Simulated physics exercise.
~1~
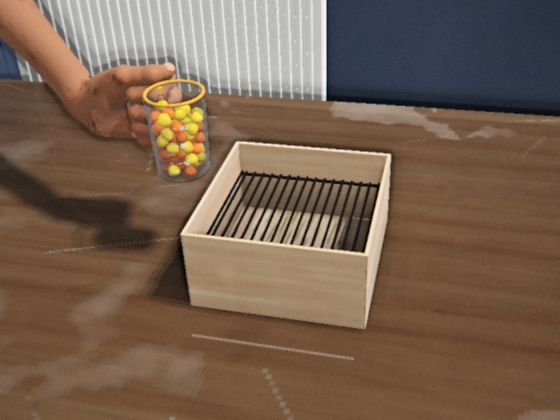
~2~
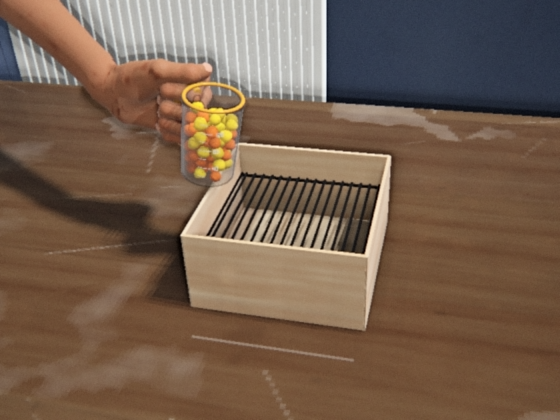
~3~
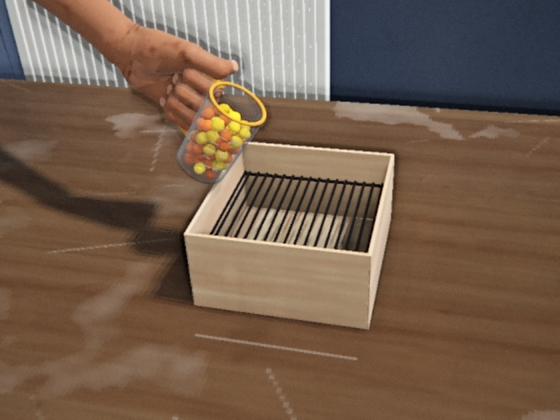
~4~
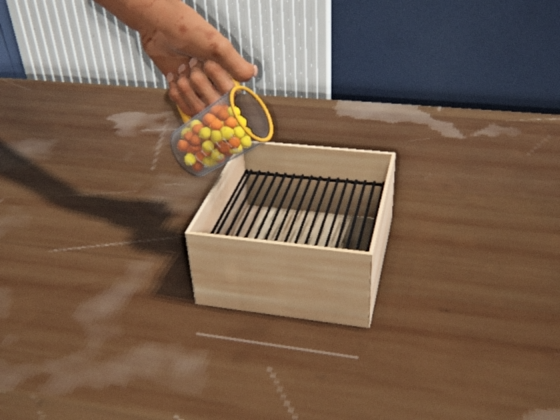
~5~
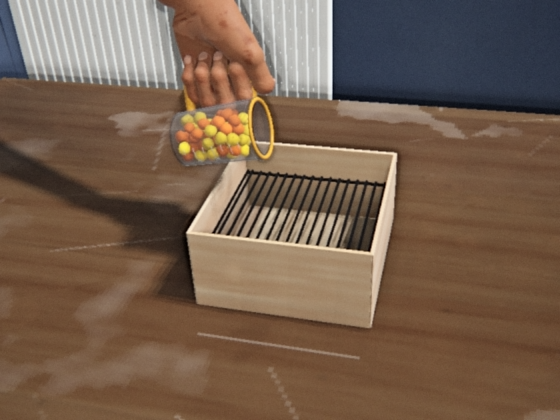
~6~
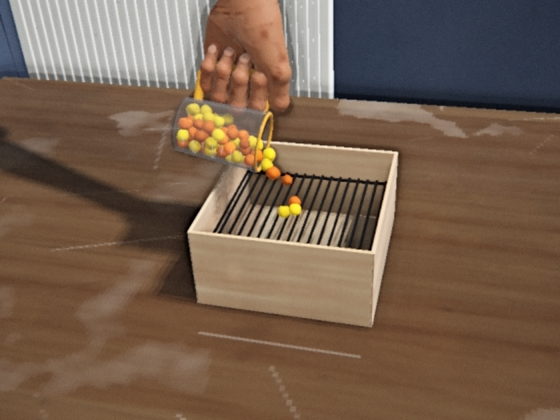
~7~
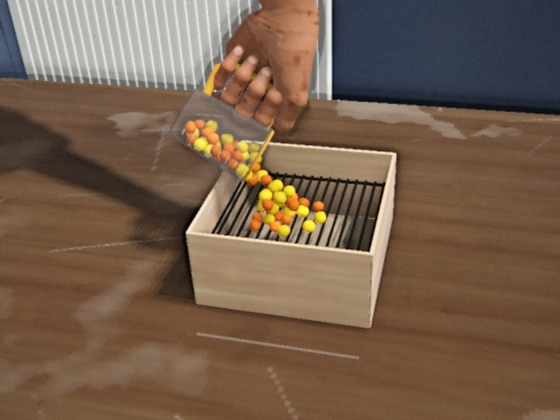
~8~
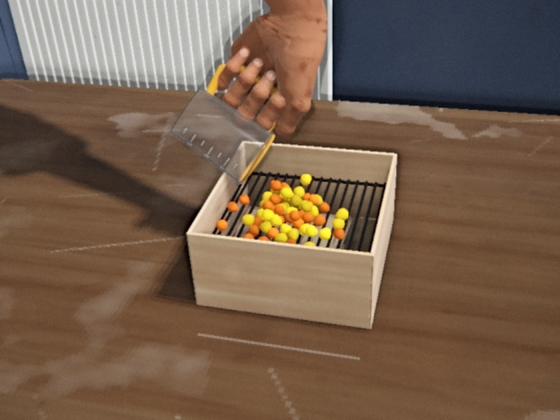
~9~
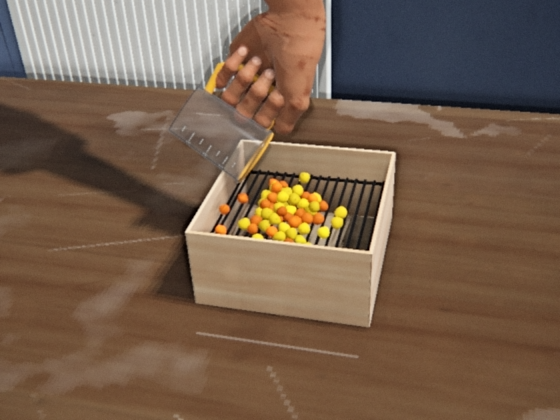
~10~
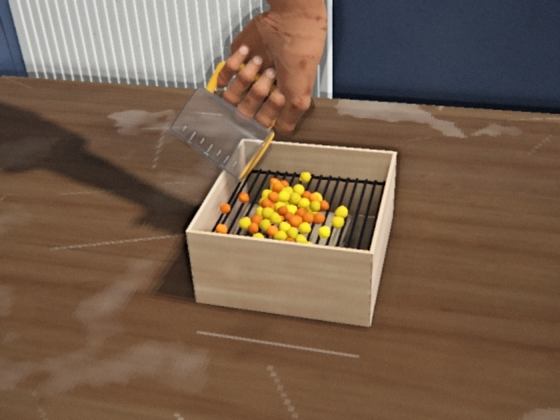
At first, a hand holds a clear, yellow-rimmed cup full of small orange and yellow balls beside an open wooden box with a row of dark wires across its inside. The hand moves the cup right to the box's back left corner and begins to tip it. The cup tilts onto its side with every ball still inside, and then the first few tumble out onto the wires. As it tips further, the rest pour down in a mixed stream until the cup is empty. The balls settle in a loose heap on top of the wires, both colours resting there, while the hand keeps the cup tipped above.
